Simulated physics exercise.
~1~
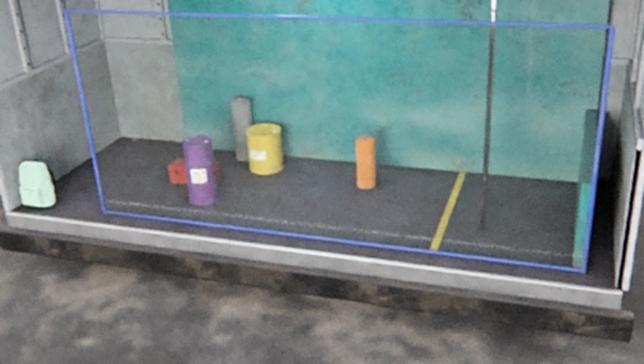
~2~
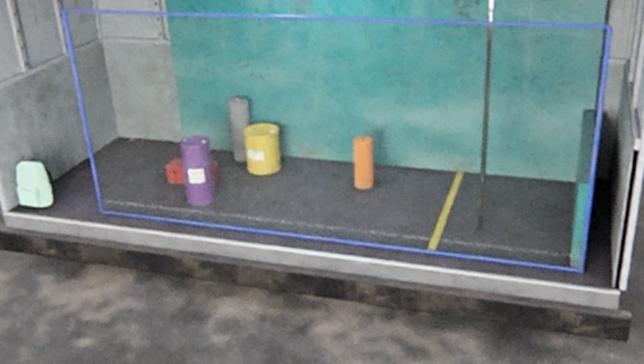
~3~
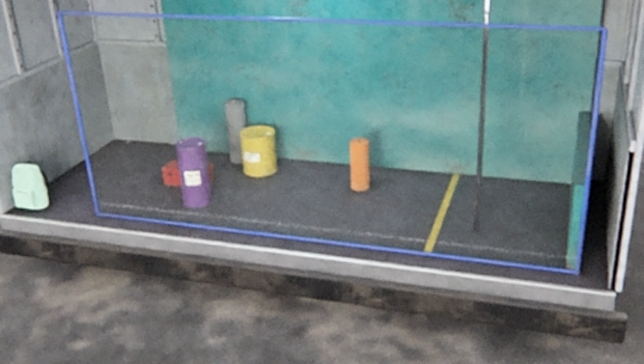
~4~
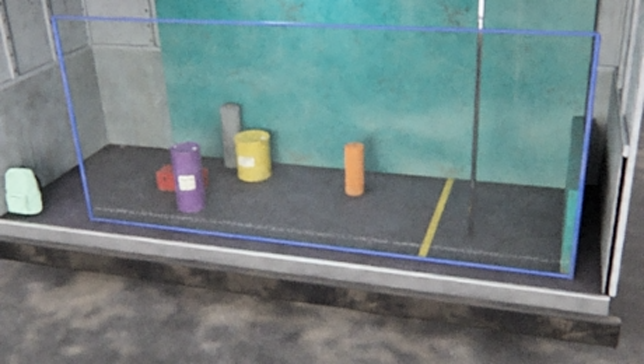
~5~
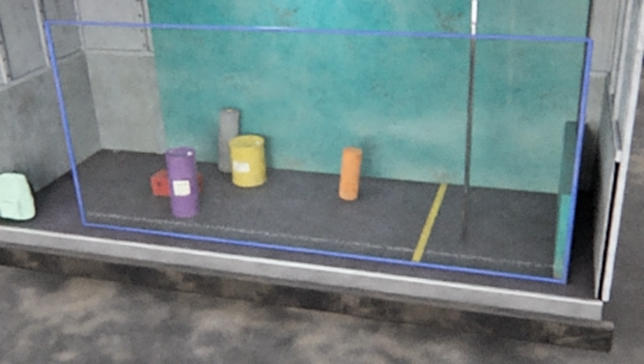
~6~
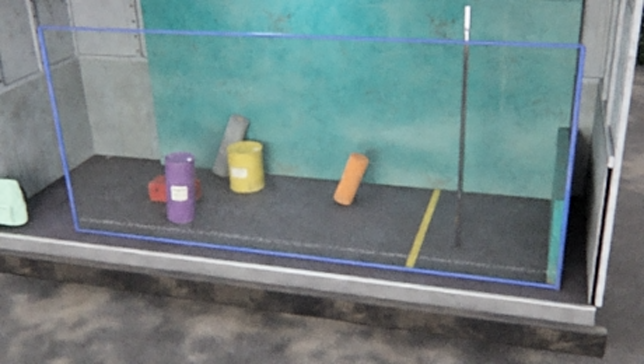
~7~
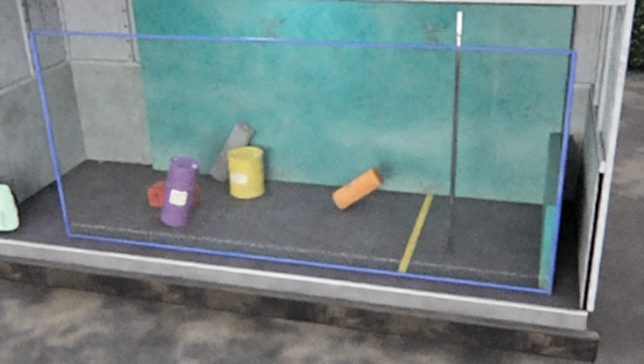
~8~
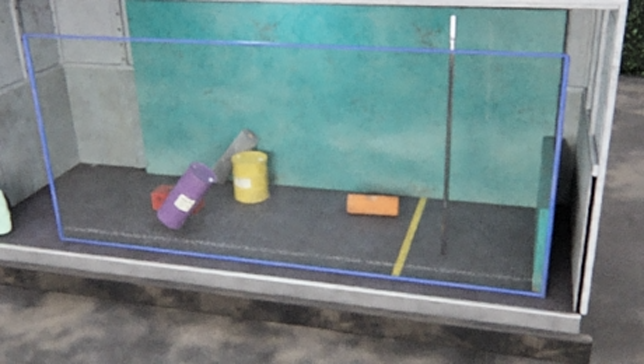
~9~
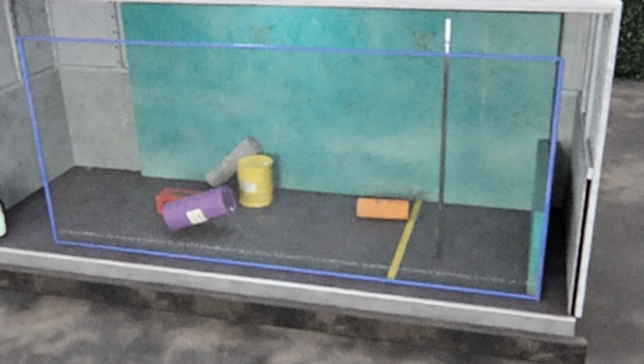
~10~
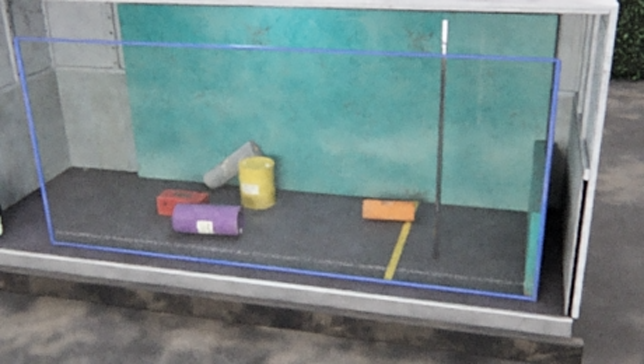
The footage shows coloured cylinders and a red box in an open grey bay as the view pans slightly right; the orange cylinder topples rightward, a grey one leans behind the yellow drum, and the purple drum tips over, with everything ending short of the yellow line.
